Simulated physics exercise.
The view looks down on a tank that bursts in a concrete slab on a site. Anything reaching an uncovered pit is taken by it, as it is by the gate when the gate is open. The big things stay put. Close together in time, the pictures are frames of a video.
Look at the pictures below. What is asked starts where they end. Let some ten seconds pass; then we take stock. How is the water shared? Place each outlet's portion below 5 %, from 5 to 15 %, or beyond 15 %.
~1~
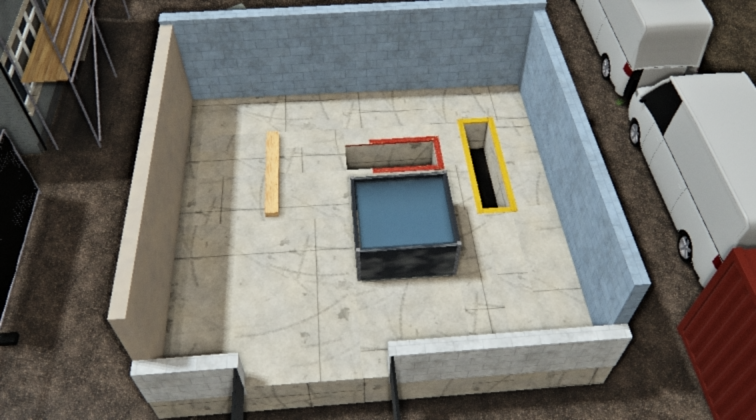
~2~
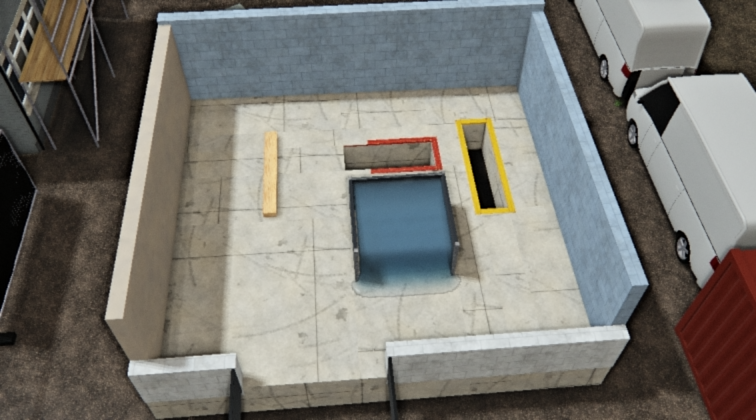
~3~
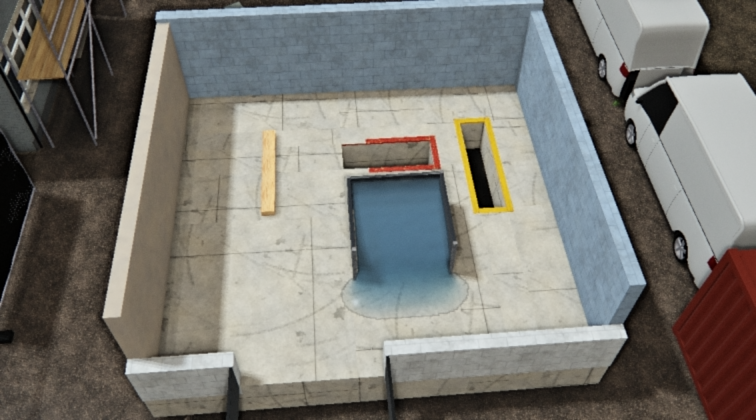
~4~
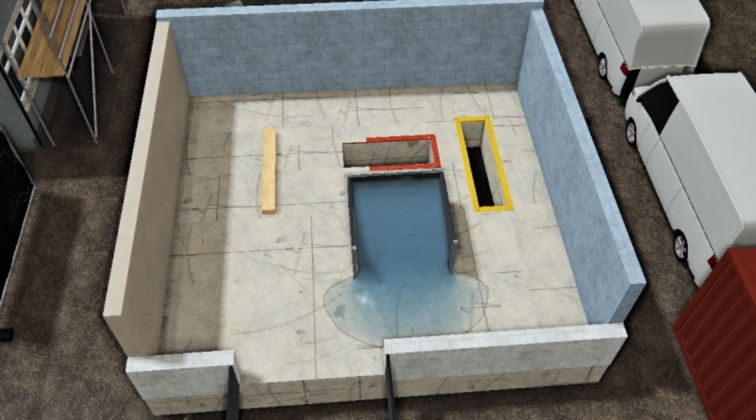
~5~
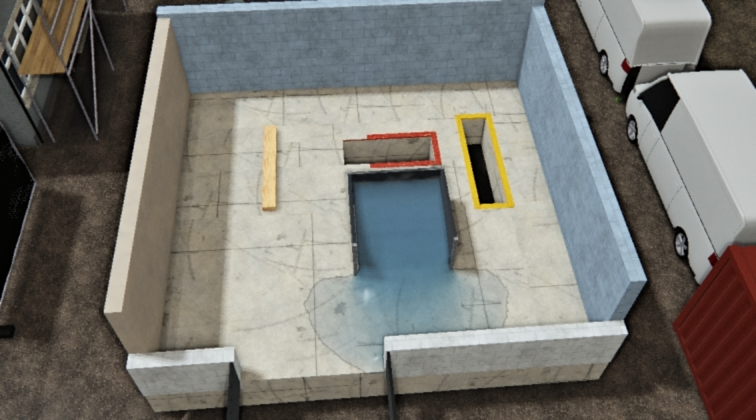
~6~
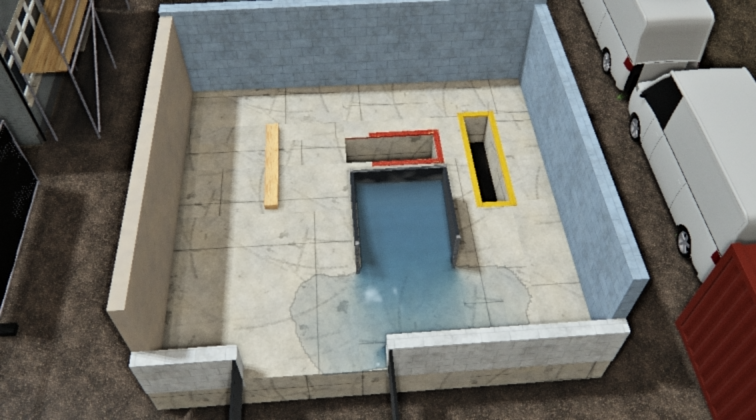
Result: The gate pulls in a good deal - past fifteen per cent; the yellow pit pulls in a good deal - past fifteen per cent; the red pit pulls in barely a drop - beneath five per cent.
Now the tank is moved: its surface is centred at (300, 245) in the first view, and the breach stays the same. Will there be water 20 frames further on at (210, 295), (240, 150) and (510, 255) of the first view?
In order: Inundated, then unflooded, then unflooded.
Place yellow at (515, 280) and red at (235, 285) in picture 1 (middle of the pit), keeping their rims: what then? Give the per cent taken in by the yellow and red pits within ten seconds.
Yellow 40%, red 8%.
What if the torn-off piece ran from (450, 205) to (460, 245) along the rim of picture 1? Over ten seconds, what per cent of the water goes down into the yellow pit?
The yellow pit gets 25 per cent.
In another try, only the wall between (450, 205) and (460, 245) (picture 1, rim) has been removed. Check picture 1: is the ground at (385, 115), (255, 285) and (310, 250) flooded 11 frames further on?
Result, in sequence: Untouched by the flood; untouched by the flood; untouched by the flood.
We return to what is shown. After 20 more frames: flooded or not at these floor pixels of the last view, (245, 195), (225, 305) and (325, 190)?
In that order, the three spots are high and dry, soaked and high and dry.
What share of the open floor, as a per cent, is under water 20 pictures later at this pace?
Estimate: Near 40 %.
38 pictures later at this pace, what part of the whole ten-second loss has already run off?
Something close to 75 percent by that point.
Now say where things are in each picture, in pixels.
The first picture shows still water in the water tank at (403, 213).
In the second picture, the front is at (456, 277), out from the gap at (405, 265).
In the third picture, the front is at (464, 293), out from the gap at (403, 266).
In the fourth picture, the front is at (478, 312), out from the gap at (403, 266).
In the fifth picture, the front is at a hidden place, out from the gap at (404, 264).
In the sixth picture, the front is at a hidden place, out from the gap at (406, 262).
A moment on, water covers 15 % of the floor; the gate 8 %, the yellow pit 0 %, the red pit 0 %.
Next, water covers 20 % of the floor; the gate 18 %, the yellow pit 0 %, the red pit 0 %.
Then, water covers 40 % of the floor; the gate 26 %, the yellow pit 3 %, the red pit 0 %.
Later, water covers 55 % of the floor; the gate 31 %, the yellow pit 12 %, the red pit 0 %.
In the end, water covers 70 % of the floor; the gate 34 %, the yellow pit 20 %, the red pit 3 %.
